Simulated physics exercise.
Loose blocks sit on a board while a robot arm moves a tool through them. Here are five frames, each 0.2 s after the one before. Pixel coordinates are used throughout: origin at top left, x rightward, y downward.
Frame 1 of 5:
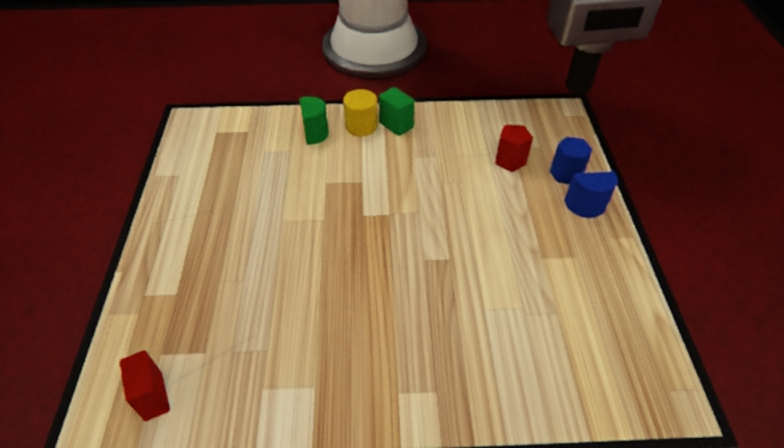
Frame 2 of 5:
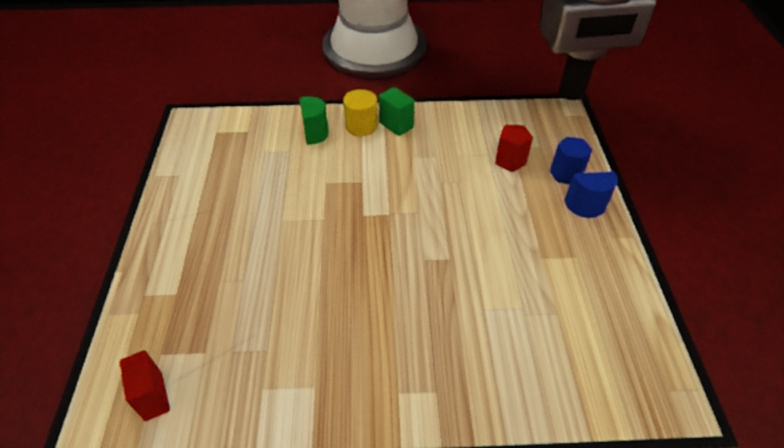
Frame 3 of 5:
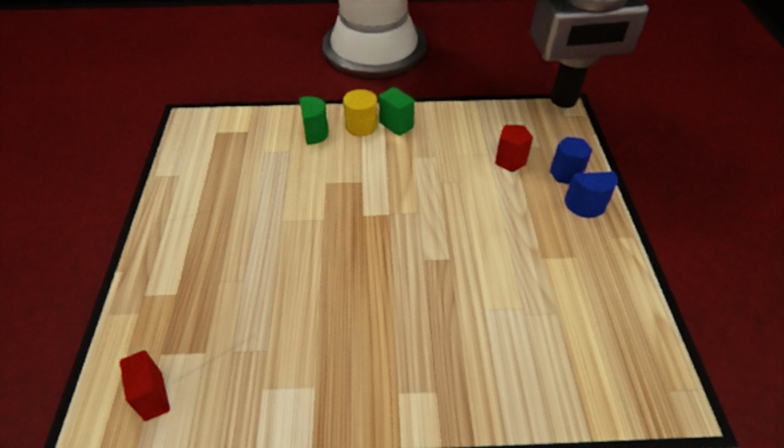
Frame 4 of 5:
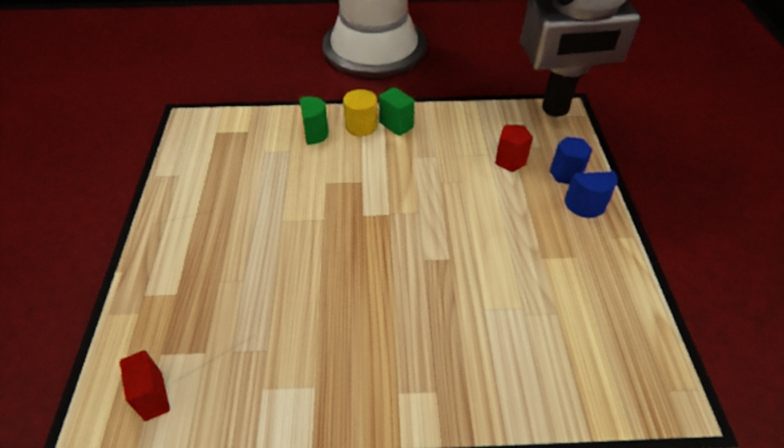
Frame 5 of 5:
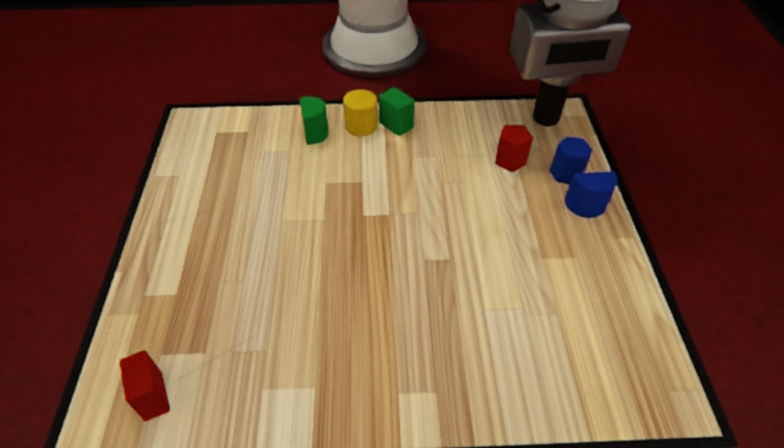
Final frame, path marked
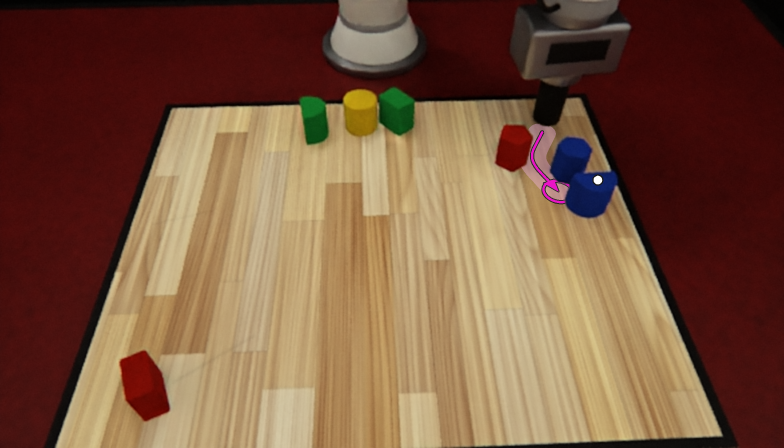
A robot arm moves its tool slightly down and left near still, colourful blocks.
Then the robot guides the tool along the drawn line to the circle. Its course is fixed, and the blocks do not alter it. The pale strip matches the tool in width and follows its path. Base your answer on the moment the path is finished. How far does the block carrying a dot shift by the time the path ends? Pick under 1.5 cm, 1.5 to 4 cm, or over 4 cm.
It's set to move under 1.5 cm.
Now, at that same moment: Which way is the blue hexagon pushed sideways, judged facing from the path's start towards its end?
Facing from start to end, it will go to the left.
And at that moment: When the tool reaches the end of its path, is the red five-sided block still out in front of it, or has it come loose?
It comes off the tool's front.
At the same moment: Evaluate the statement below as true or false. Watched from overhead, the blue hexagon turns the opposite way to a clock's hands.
Answer: True.
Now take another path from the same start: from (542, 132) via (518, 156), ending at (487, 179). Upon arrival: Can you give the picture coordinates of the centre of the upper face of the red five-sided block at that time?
(479, 170)
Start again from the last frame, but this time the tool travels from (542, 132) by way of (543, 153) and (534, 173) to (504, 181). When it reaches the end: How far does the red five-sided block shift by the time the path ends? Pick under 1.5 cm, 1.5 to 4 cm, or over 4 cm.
It will fall in the middle band, 1.5 to 4 cm.
The line goes from (542, 132) by way of (533, 150) and (539, 171) to (558, 191); the dot is on the blue D-shaped block.
On the path given first. One third of the way, tool (536, 137); nothing pushed yet.
Two thirds of the way, tool (543, 158); red five-sided block (511, 137); blue hexagon (579, 148).
At the end, tool (563, 178); red five-sided block (511, 137); blue hexagon (592, 155), turned 65° anticlockwise; blue D-shaped block unmoved.
